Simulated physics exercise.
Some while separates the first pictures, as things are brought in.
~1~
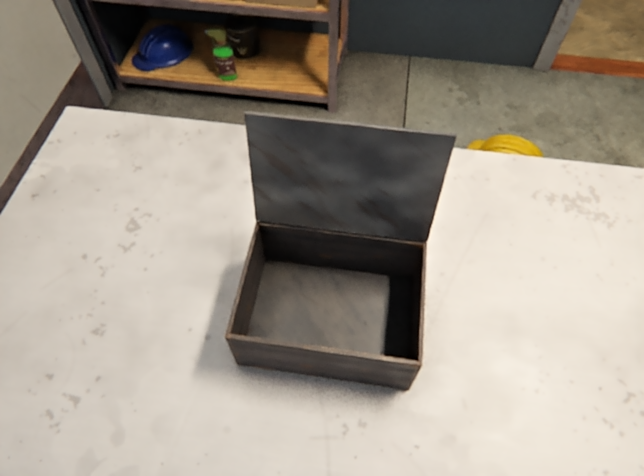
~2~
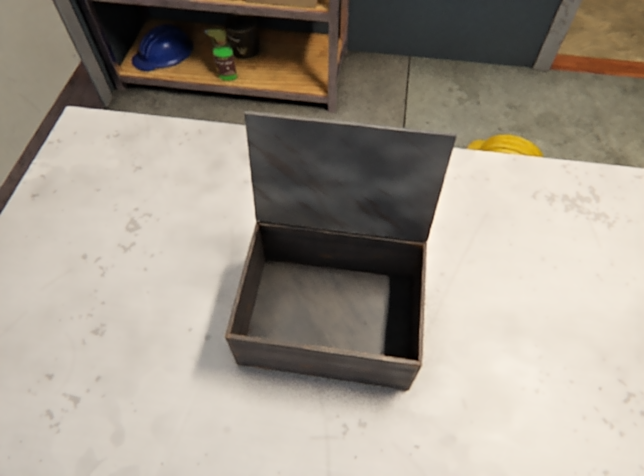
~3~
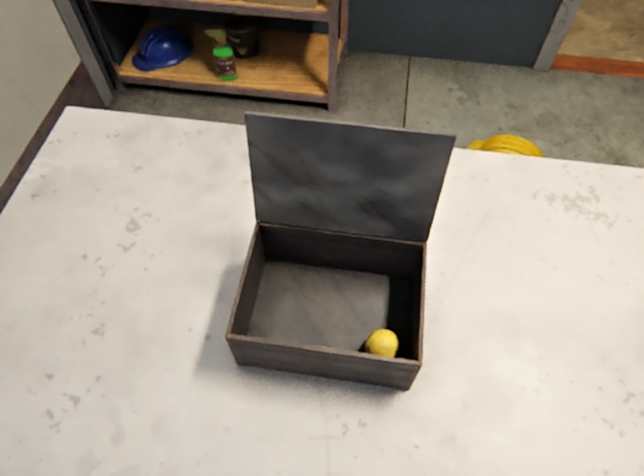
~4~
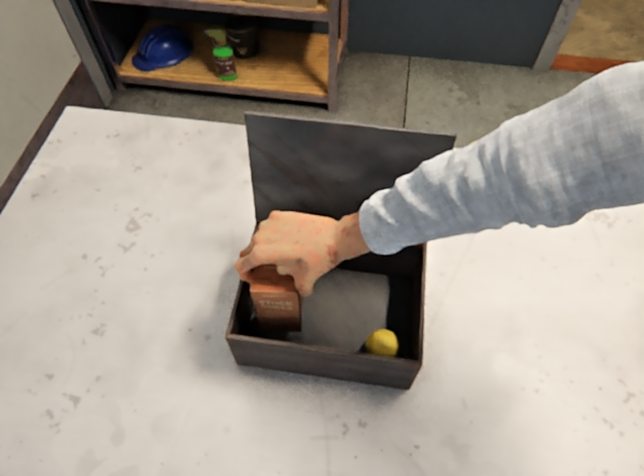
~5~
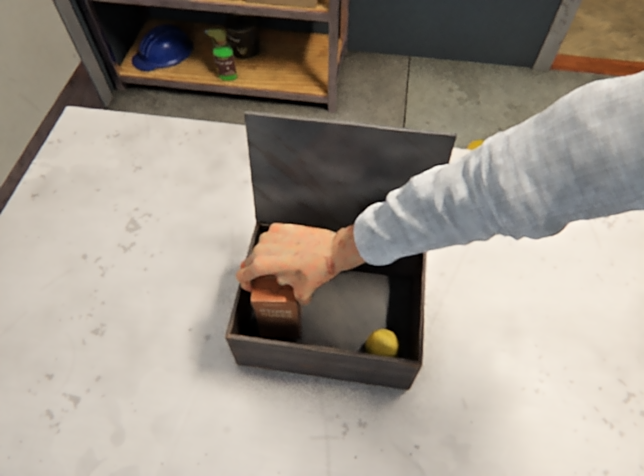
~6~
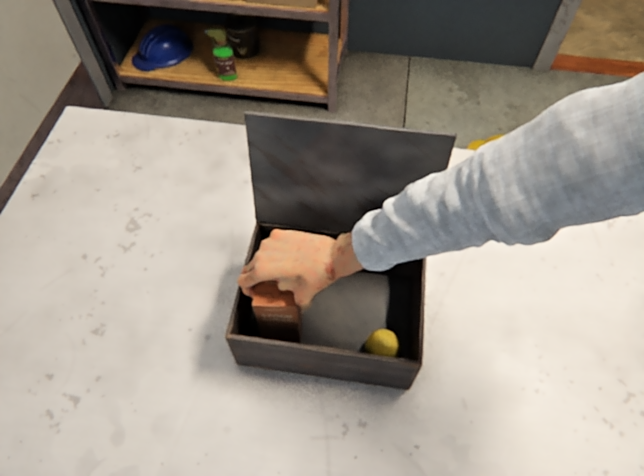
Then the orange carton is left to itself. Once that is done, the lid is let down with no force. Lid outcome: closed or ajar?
You can see the lid can't settle down properly.
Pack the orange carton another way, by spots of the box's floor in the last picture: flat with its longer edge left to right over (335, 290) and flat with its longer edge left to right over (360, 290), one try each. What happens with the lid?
Result of try one: No gap; result of try two: No gap.
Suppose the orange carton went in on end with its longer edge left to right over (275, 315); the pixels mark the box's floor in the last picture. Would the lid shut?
Then the lid stays propped open.
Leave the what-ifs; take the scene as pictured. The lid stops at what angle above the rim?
About 14° above the rim.
Then, 1.10 s after the last picture, lid starting down.
Then, 1.50 s after the last picture, lid 65° above the rim.
Then, 1.80 s after the last picture, lid 39° above the rim.
Then, 2.00 s after the last picture, lid 17° above the rim.
At rest, lid 14° above the rim; both in place. Seen from the same camera at the end, orange carton near (280, 309).
